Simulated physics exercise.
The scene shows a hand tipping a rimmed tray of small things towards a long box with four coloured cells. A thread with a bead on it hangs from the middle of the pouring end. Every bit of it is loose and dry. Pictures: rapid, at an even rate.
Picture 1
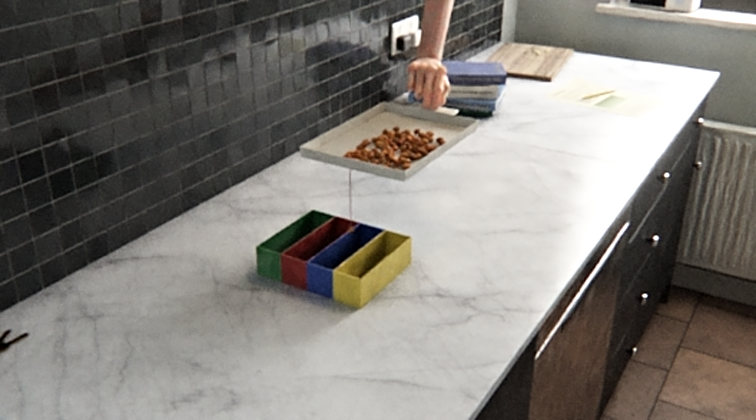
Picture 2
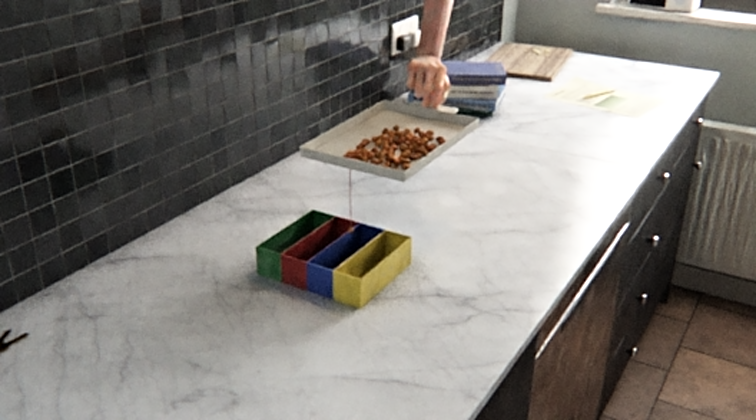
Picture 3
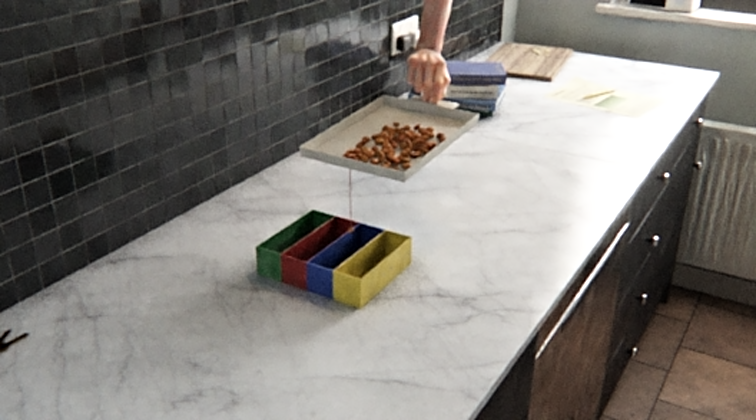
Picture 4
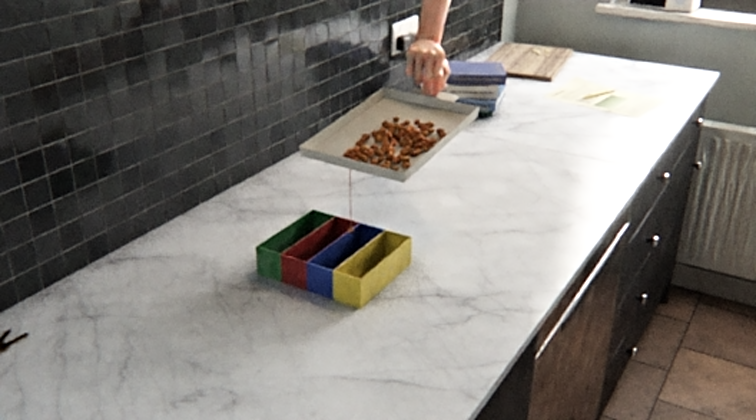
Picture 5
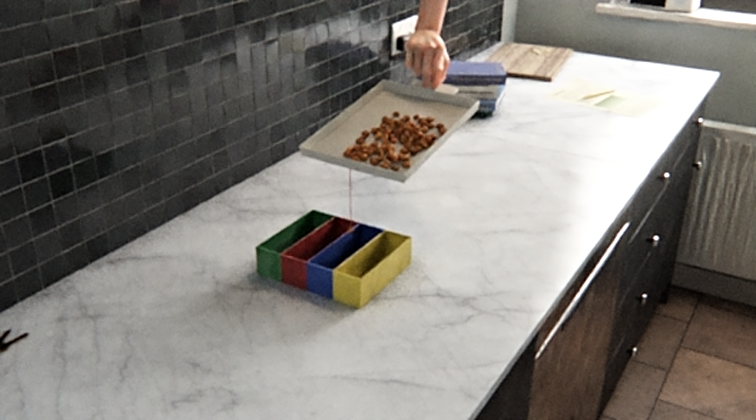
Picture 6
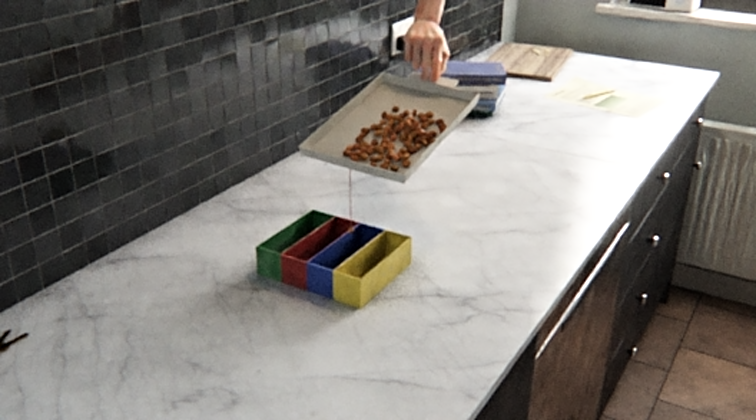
A hand gripping the far edge of a pale rimmed tray slowly raises that edge, steepening the tray's slant slightly while the brown bits on it barely shift and the camera stays still. Below the tray's near end, where a thin thread hangs, a box with green, red, blue and yellow cells sits on a white marbled counter. Dark tiles line the left, seen from above, with books behind and drawers at right.
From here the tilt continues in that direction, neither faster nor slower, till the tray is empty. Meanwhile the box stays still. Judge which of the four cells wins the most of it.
Most goes to the yellow cell.
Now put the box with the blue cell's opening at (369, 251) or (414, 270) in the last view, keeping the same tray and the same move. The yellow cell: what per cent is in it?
Roughly 30 per cent, then roughly 0 per cent.
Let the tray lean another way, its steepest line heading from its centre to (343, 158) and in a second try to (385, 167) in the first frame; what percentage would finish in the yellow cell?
First heading roughly 0 %, second roughly 50 %.
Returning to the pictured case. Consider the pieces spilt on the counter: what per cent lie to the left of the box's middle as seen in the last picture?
It amounts to some 0 percent.
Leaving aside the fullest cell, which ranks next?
After the leader, it is that blue cell.
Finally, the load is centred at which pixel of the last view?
Roughly at pixel (363, 285).
Shortly afterwards, tray tipped steeply; the whole lot on the tray.
Next, tray tipped right over; near a third on the tray; near a quarter in the yellow cell; a little in the blue cell; near a quarter falling or outside the box.
Some moments later, tray tipped past a quarter turn; near a third in the yellow cell; near a quarter in the blue cell; a little in the red cell; near a quarter falling or outside the box.
In the end, tray tipped past a quarter turn; near a third in the yellow cell; near a quarter in the blue cell; a little in the red cell; none at all in the green cell; near a quarter outside the box.
